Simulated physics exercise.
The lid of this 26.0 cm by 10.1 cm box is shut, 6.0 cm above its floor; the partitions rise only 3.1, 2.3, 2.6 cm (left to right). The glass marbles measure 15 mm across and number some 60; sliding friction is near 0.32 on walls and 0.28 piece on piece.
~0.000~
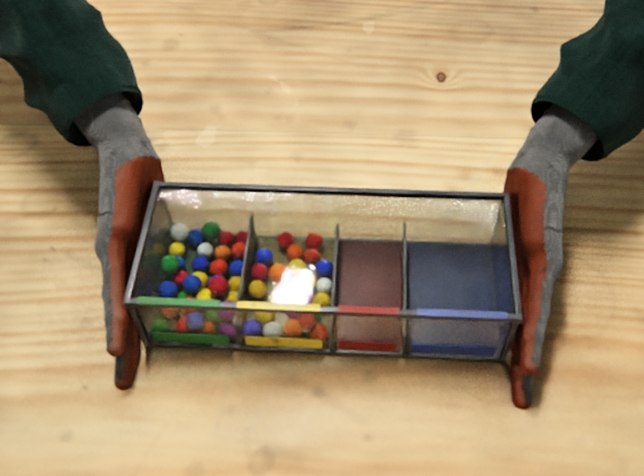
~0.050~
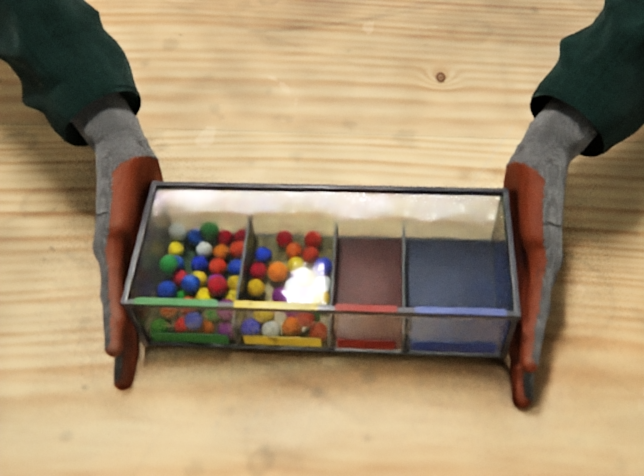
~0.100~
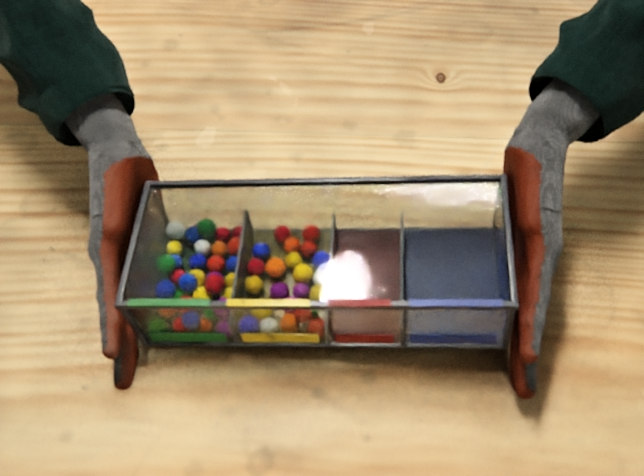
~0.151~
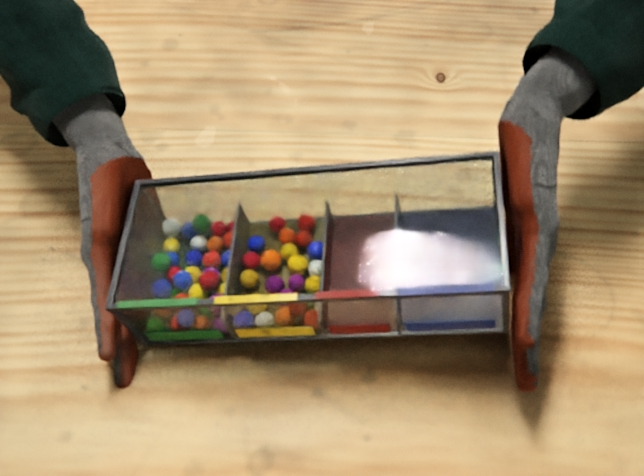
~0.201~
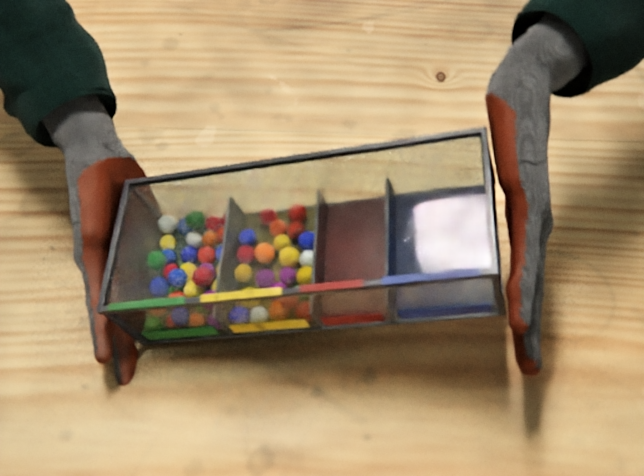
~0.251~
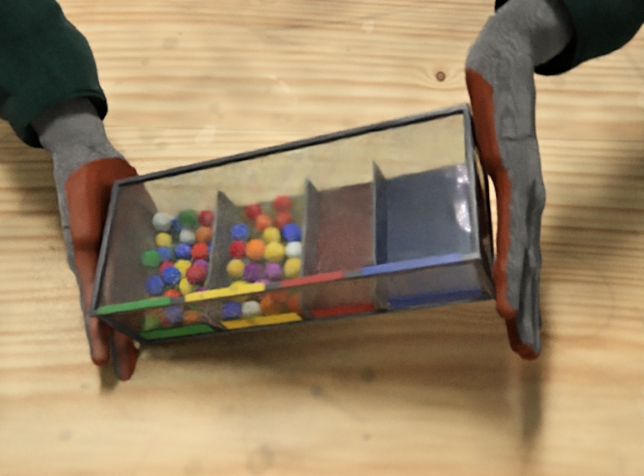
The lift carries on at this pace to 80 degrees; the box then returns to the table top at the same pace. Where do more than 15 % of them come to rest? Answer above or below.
Red below, blue below, green above, yellow above.
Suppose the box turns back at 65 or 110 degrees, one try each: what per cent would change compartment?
About 0 and 30 per cent.
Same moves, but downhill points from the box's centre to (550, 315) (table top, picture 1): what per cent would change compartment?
About 65 per cent.
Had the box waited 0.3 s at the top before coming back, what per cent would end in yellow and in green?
Yellow 30, green 70.
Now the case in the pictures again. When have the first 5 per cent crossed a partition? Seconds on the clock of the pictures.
Near 1.00 s.
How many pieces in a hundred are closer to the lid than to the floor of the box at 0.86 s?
About 10 per cent.
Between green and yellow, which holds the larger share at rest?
The green compartment.
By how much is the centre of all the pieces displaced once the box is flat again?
About 1.5 cm.
Then, at 0.86 s, tilt 78 degrees; green 60 %, yellow 40 %.
After 1.27 s, tilt 32 degrees; green 70 %, yellow 30 %.
Then, at 1.75 s, tilt 0 degrees; green 70 %, yellow 30 %.
By 2.7 s all is still; red 0 %, blue 0 %, green 70 %, yellow 30 %.
